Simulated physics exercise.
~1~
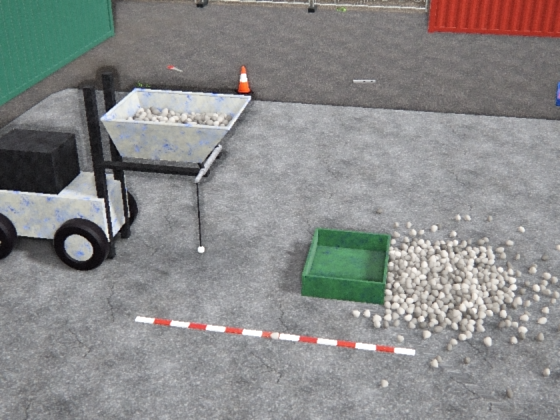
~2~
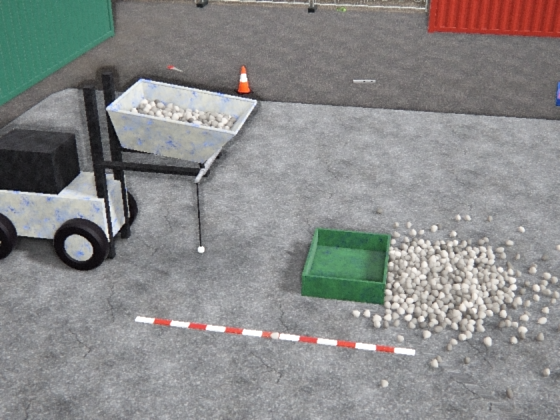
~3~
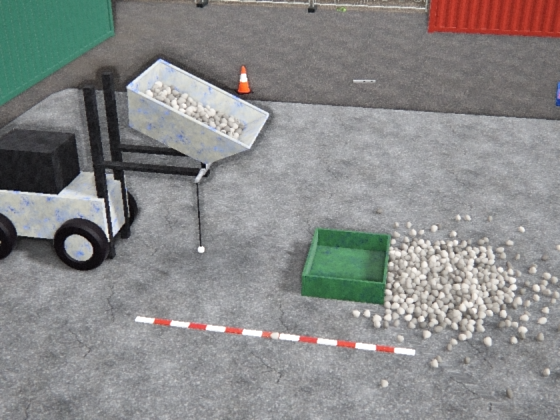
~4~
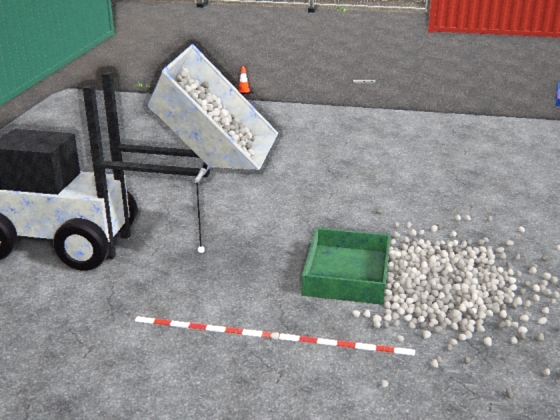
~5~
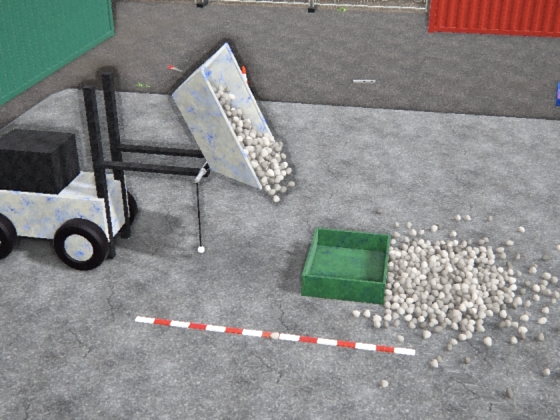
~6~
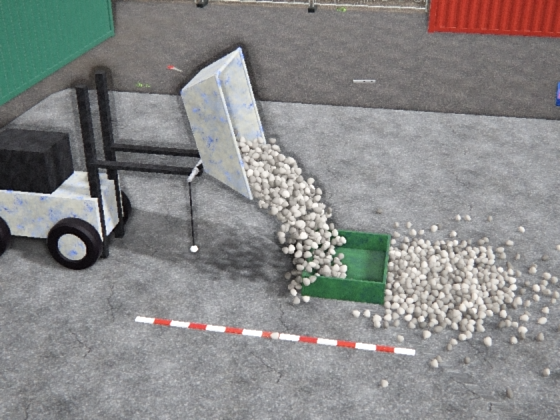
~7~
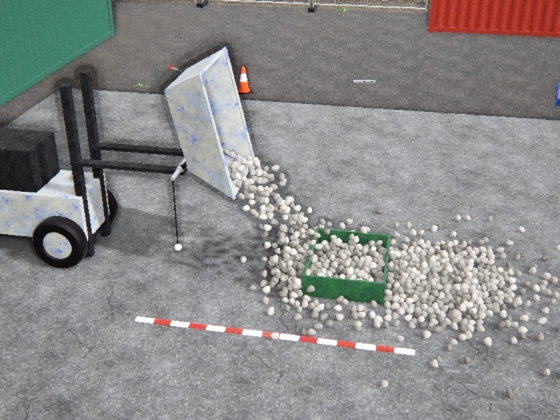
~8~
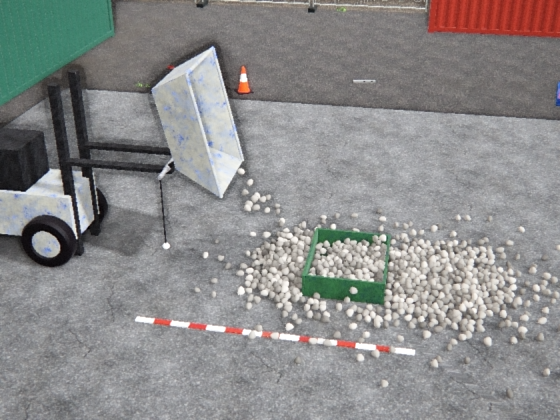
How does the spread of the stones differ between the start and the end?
At first the stones are split between the raised skip and a loose heap to the right of the green bin. By the end the skip is empty, and the stones lie lower down, in the bin and on the ground on both sides of it.
